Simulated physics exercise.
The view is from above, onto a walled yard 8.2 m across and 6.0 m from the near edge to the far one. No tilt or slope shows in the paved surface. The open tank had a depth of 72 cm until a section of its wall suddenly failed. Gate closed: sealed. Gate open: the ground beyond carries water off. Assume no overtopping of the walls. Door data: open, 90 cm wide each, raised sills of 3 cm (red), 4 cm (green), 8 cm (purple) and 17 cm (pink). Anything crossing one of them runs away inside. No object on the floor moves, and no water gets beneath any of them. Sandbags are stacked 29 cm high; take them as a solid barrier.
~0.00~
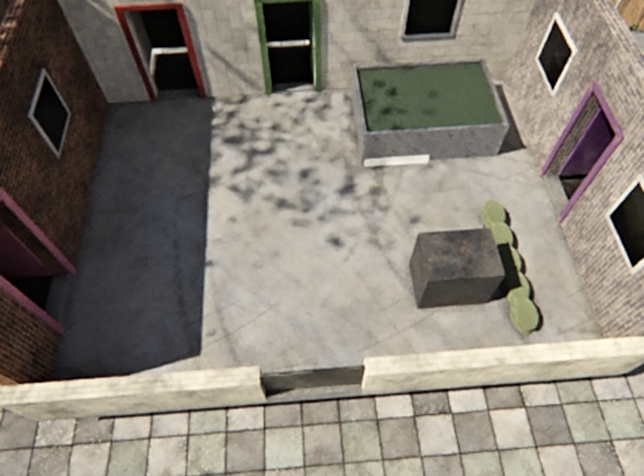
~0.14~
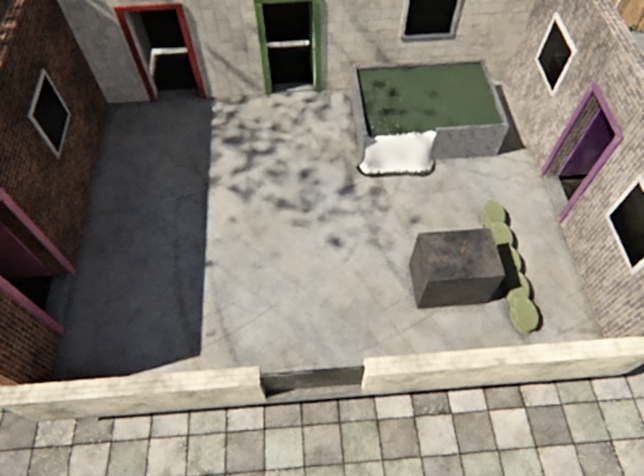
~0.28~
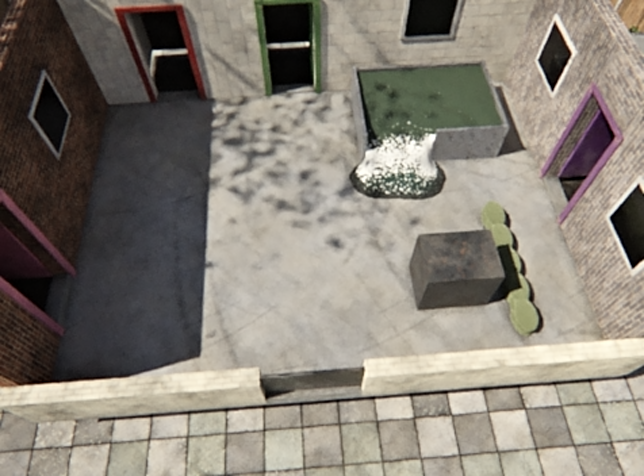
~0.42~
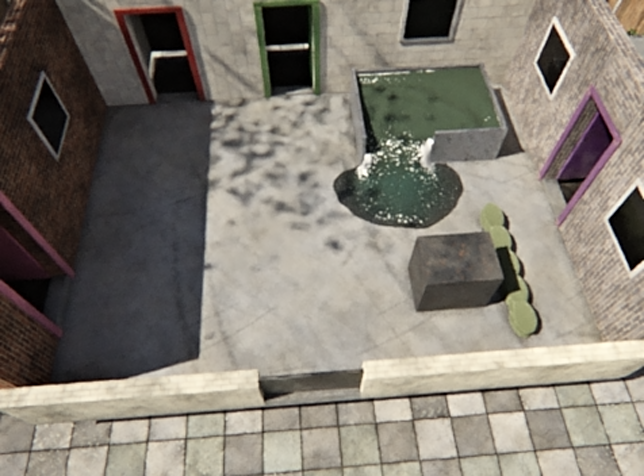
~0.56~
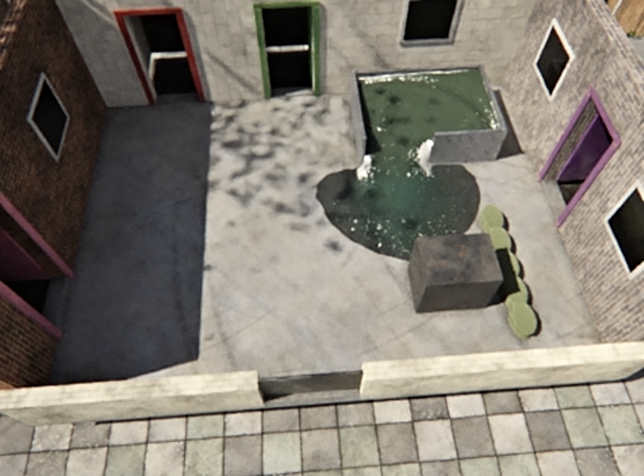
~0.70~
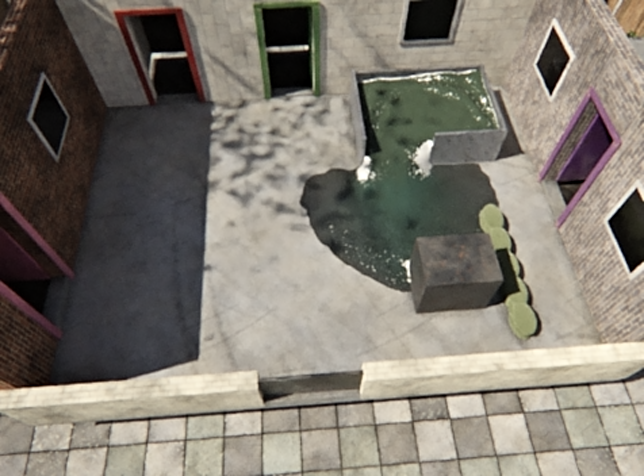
Dark green water pours through a gap in the front of a grey open tank at the back right of a walled yard, seen from above by a still camera. Red and green doorways stand behind, purple ones at the sides, with a dark block and rounded green sandbags at right. White foam bursts out first, then a dark pool widens across the pale paving, reaching the block and bags.
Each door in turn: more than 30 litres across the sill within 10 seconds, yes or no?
Answers: Red door, yes; green door, no; purple door, no; pink door, no.
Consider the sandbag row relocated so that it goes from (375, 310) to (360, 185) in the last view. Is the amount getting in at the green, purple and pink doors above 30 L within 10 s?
Checking the limit, green is fine, purple is too much, pink is fine.
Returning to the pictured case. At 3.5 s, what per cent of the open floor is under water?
Wet share: Near 50 percent.
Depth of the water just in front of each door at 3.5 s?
Centimetres: Red 0 / green 0 / purple 1 / pink 4.
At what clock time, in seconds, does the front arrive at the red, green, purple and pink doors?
Doors: Red 6.0 s / green 8.0 s / purple 1.6 s / pink 3.4 s.
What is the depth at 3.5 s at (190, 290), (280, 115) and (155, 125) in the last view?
2, 0, 0 cm.
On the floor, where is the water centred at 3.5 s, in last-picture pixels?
I'd put it close to (375, 225).
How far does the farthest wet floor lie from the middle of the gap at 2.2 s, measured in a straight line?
I'd put it close to 5.6 m.
After 1.4 s water covers 25 % of the floor and is deepest (40 cm) near (423, 264); red door not reached, green door not reached, purple door not reached, pink door not reached.
After 2.2 s water covers 35 % of the floor and is deepest (34 cm) near (444, 263); red door not reached, green door not reached, purple door 4 cm at the sill, 0 L in, pink door not reached.
After 3.5 s water covers 50 % of the floor and is deepest (33 cm) near (59, 401); red door not reached, green door not reached, purple door 1 cm at the sill, 0 L in, pink door 4 cm at the sill, 0 L in.
After 6.0 s water covers 70 % of the floor and is deepest (18 cm) near (66, 364); red door not reached, green door not reached, purple door 5 cm at the sill, 0 L in, pink door 15 cm at the sill, 3 L in.
After 10.0 s water covers 95 % of the floor and is deepest (14 cm) near (105, 119); red door 11 cm at the sill, 81 L in, green door 5 cm at the sill, 0 L in, purple door 6 cm at the sill, 0 L in, pink door 11 cm at the sill, 3 L in.
